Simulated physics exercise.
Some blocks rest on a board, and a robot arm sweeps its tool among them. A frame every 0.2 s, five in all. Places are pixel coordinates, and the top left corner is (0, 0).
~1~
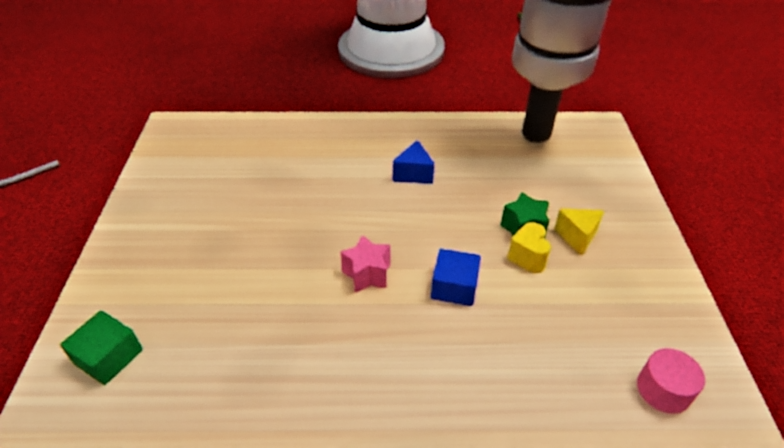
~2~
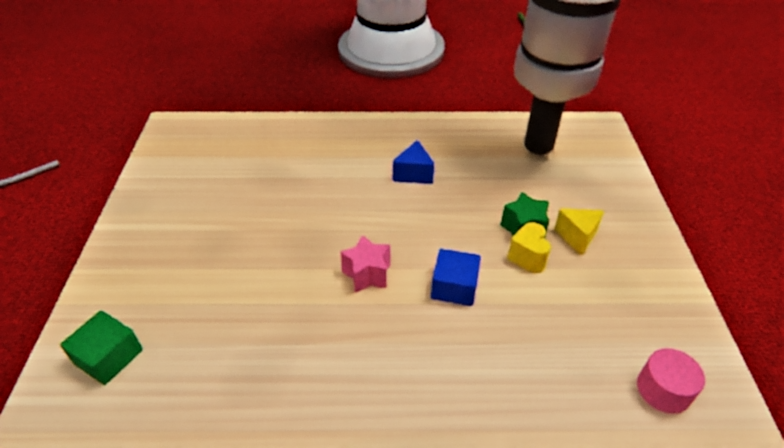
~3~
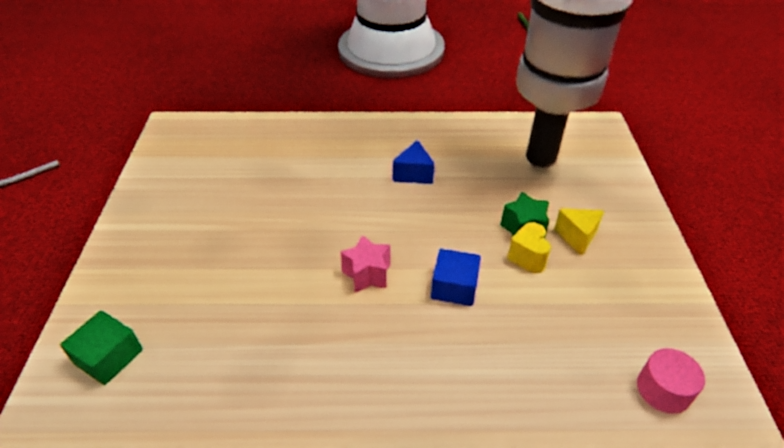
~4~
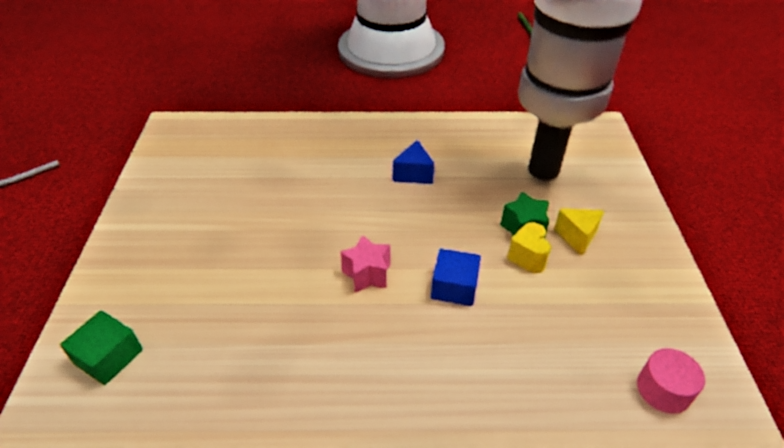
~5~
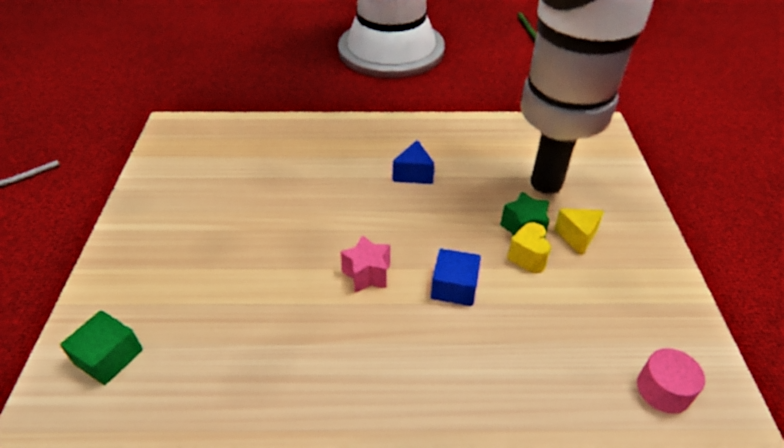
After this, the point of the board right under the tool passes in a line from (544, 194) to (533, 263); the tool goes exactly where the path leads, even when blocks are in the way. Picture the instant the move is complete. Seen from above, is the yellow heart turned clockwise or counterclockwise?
My prediction: CCW.
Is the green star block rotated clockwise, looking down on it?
Yes, that is how it ends up.
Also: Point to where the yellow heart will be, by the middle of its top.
In the picture, that point is around (517, 273).
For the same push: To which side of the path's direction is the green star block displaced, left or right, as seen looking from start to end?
The green star block is shifted sideways to the right, facing along the path from start to end.
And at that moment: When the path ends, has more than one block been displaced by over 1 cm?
Yes, I think so.
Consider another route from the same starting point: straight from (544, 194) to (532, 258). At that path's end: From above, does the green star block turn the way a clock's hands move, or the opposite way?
Clockwise from above.
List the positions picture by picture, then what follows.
In the first picture, lower end of the tool (536, 135), tops of blocks, blue square block (457, 266), green star block (529, 208), yellow heart (533, 237), yellow triangle (584, 217).
In the second picture, tool (539, 147), blocks as before.
In the third picture, tool (541, 159), blocks as before.
In the fourth picture, tool (544, 172), blocks as before.
In the fifth picture, tool (546, 185), blue square block (457, 266), green star block (529, 208), yellow heart (533, 237), yellow triangle (584, 217).
The first path, step by step. One third of the way, tool (542, 206); green star block (527, 213), turned 15° clockwise; yellow heart (531, 242).
Two thirds of the way, tool (539, 229); green star block (514, 232), turned 30° clockwise; yellow heart (522, 266), turned 35° anticlockwise; yellow triangle (586, 220), turned 10° anticlockwise.
At the end, tool (535, 254); blue square block not moved; green star block (501, 242), turned 65° clockwise; yellow heart (517, 273), turned 75° anticlockwise; yellow triangle (586, 220), turned 10° anticlockwise.
